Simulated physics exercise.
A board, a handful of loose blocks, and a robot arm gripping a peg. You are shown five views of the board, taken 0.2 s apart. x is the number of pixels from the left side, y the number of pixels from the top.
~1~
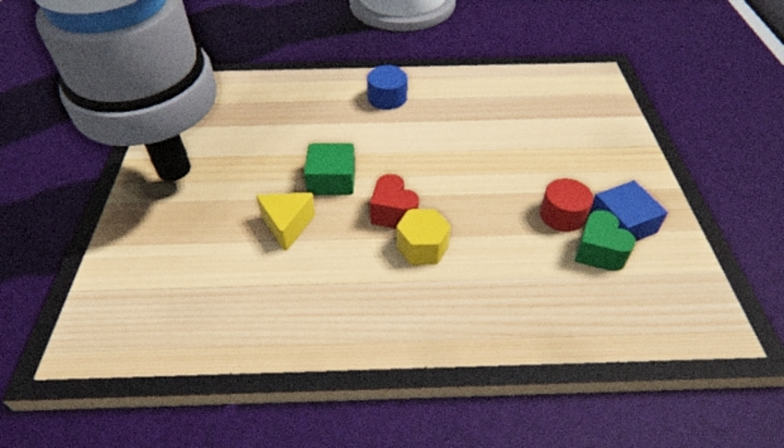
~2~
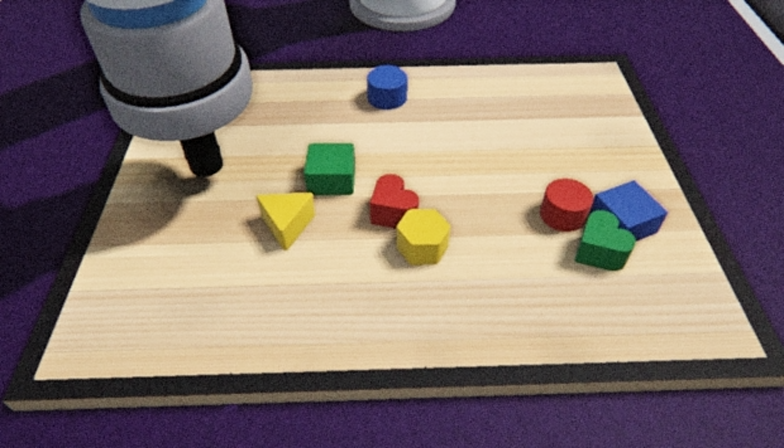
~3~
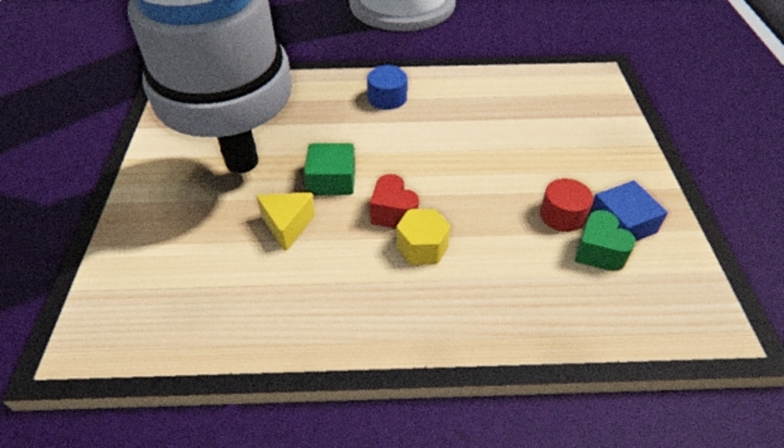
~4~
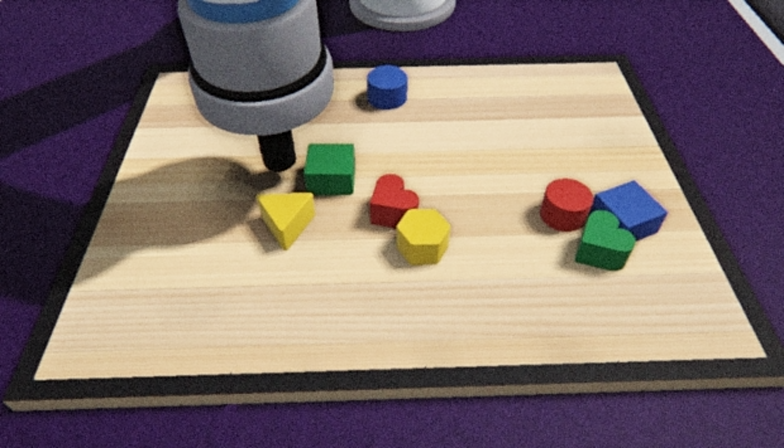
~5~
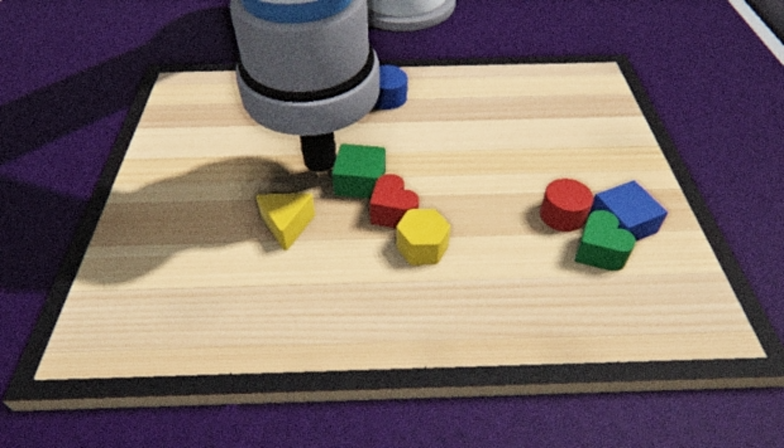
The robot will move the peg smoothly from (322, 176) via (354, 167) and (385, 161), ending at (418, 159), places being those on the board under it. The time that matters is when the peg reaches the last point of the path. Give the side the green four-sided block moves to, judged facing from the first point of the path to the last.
Facing from start to end, it shifts right.
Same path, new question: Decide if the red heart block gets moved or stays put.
It gets displaced.
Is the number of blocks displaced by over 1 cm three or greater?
In short: No.
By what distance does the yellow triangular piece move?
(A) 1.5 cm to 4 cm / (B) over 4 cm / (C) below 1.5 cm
Choice C: Below 1.5 cm.
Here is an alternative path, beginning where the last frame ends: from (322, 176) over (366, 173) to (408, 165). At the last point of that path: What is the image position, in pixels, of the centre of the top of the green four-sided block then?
If I read the scene right, the answer is (446, 156).
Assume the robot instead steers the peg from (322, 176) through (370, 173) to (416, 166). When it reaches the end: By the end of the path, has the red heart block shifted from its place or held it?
That one moves away.
What follows on the original path. One third of the way, peg (354, 152); green four-sided block (391, 154), turned 15° clockwise; red heart block (406, 193), turned 30° clockwise; yellow six-sided block (425, 230).
Two thirds of the way, peg (387, 147); green four-sided block (422, 153), turned 35° clockwise; red heart block (415, 192), turned 60° clockwise; yellow six-sided block (424, 230).
At the end, peg (418, 145); yellow triangular piece not moved; green four-sided block (447, 158), turned 50° clockwise; red heart block (415, 192), turned 60° clockwise; yellow six-sided block (424, 230).
